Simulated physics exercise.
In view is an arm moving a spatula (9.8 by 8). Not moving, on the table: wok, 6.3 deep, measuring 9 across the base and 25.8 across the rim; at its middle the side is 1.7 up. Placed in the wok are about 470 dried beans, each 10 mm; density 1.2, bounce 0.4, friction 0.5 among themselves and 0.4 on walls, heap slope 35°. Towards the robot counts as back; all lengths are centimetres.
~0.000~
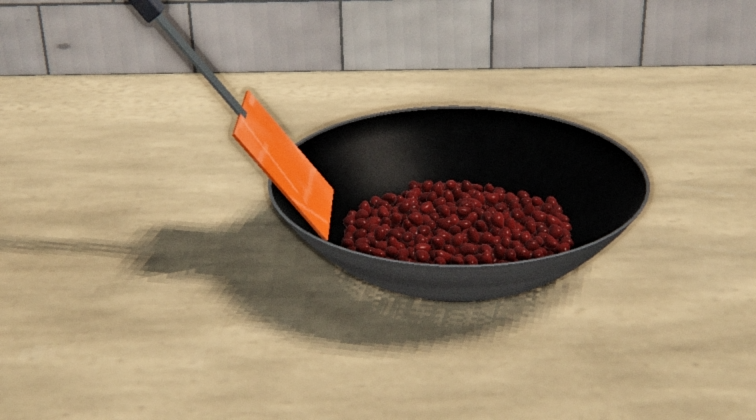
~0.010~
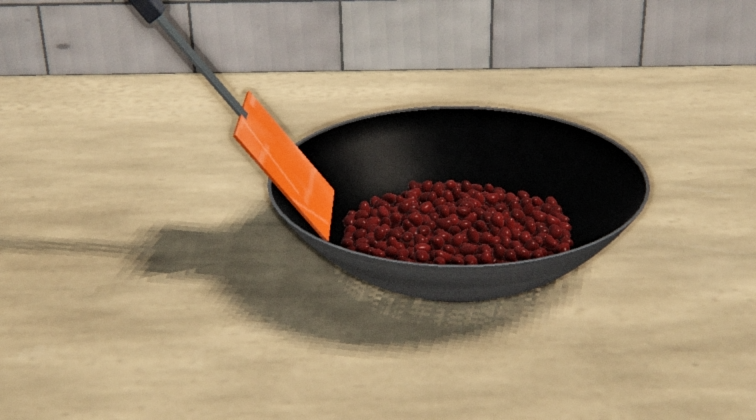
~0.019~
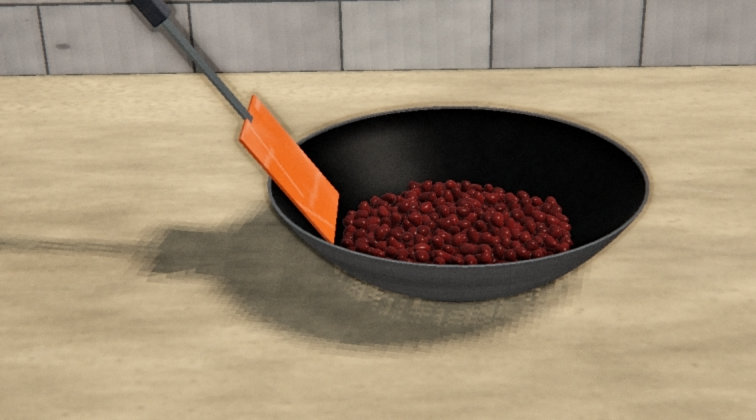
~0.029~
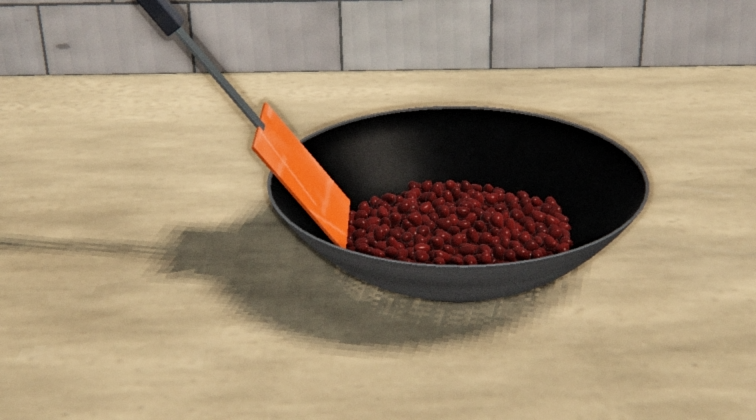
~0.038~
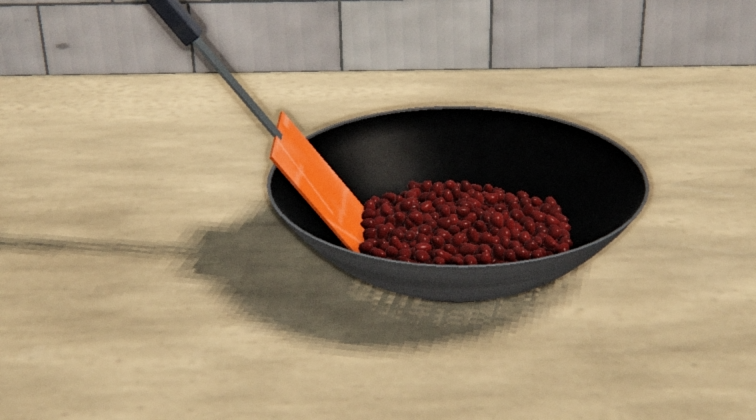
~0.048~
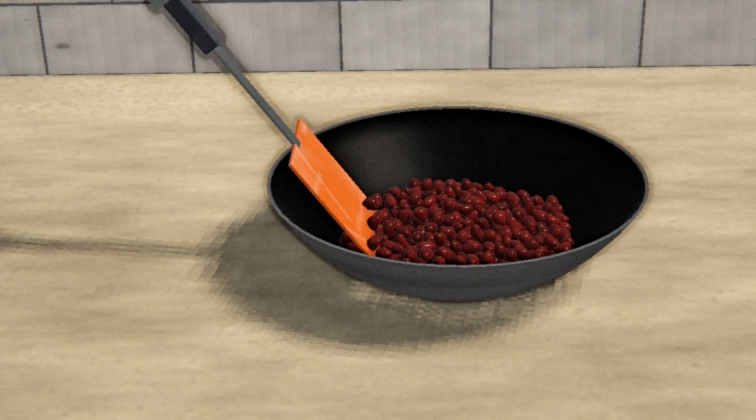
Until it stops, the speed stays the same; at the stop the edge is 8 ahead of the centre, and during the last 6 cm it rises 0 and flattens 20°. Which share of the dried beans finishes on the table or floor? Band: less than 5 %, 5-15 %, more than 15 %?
More than 15 %.
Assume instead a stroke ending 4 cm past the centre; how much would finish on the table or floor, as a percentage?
Then roughly 5 percent would finish on the table or floor.
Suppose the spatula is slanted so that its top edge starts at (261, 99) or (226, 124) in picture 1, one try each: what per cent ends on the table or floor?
First try roughly 40 percent, second try roughly 40 percent.
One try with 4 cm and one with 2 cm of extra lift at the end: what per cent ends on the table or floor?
I'd say close to 35 percent for the first and close to 45 percent for the second.
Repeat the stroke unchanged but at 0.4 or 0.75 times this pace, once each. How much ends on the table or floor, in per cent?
15 and 30 %.
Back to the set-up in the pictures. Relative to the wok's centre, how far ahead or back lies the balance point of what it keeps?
4.0 cm ahead.
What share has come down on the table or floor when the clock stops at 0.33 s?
5 %.
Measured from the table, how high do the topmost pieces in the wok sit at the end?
It reaches about 6.5 cm.
After 0.08 s, sloping 54°, highest piece 9 above the table; 469 in the wok.
After 0.11 s, sloping 49°, highest piece 13 above the table; 464 in the wok, 5 on the blade or in flight.
After 0.33 s, sloping 34°, highest piece 14 above the table; 280 in the wok, 34 on the table or floor, 155 on the blade or in flight.
After 1.38 s, sloping 34°, highest piece 6 above the table; 281 in the wok, 188 on the table or floor.
In the end, 281 in the wok, 188 on the table or floor. That is 40 % on the table or floor.
